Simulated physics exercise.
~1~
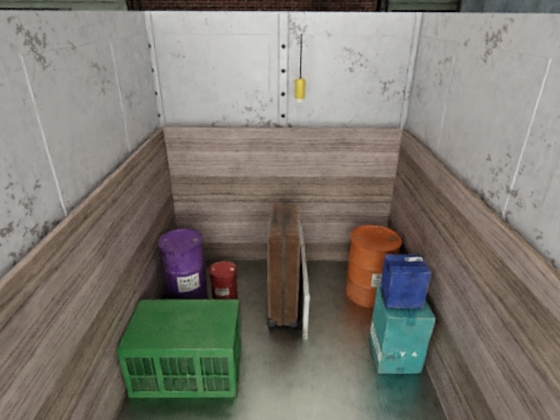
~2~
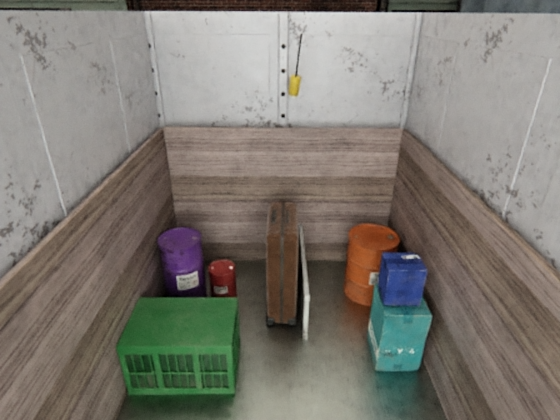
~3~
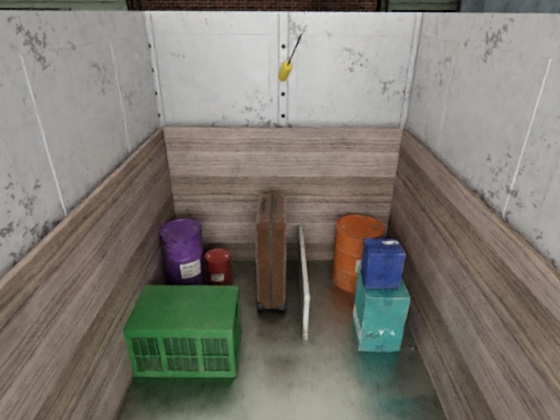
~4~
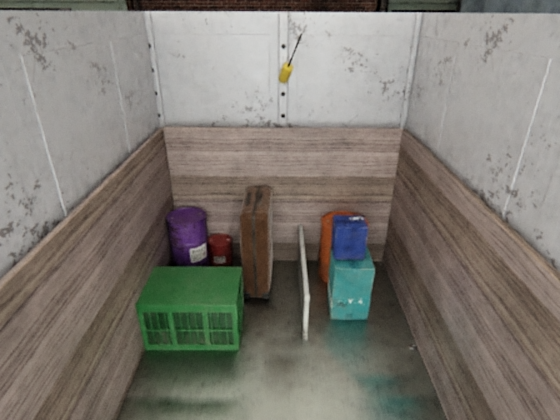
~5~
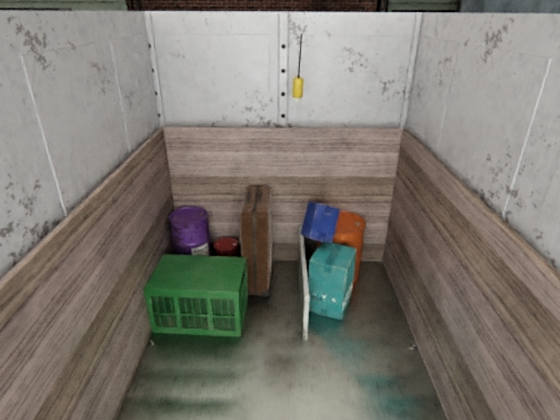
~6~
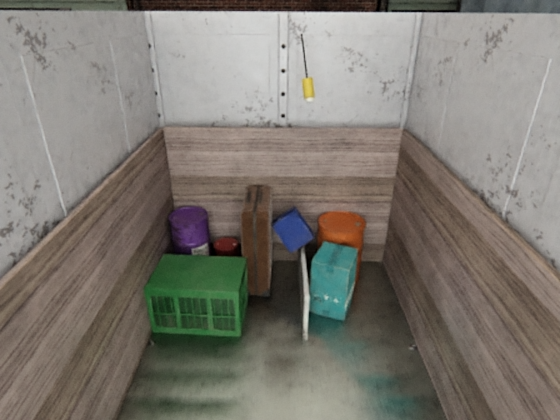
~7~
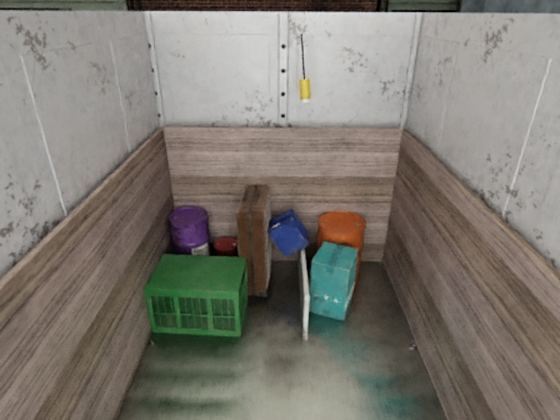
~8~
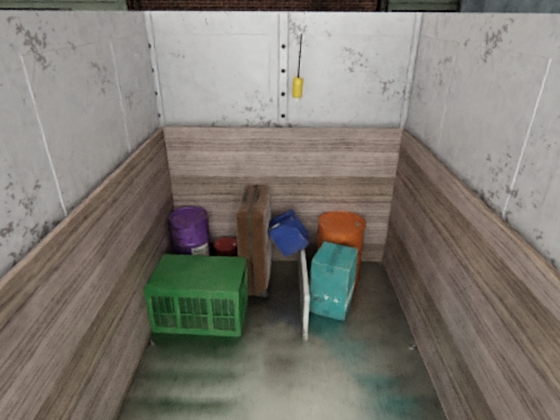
The clip opens on a van's load bay with wood-panelled lower walls, where a green chest, purple drum and red canister stand left, a tall brown case and thin white board stand mid-floor, and an orange drum stands right beside a blue box stacked on a turquoise one. As a yellow tag swings overhead, the cargo slides towards the bulkhead, and the right-hand group also shifts left. The turquoise box stops beside the board, still upright. The blue box tips off it leftwards and drops behind the board. It ends tilted between the brown case and orange drum, while everything else stays standing.
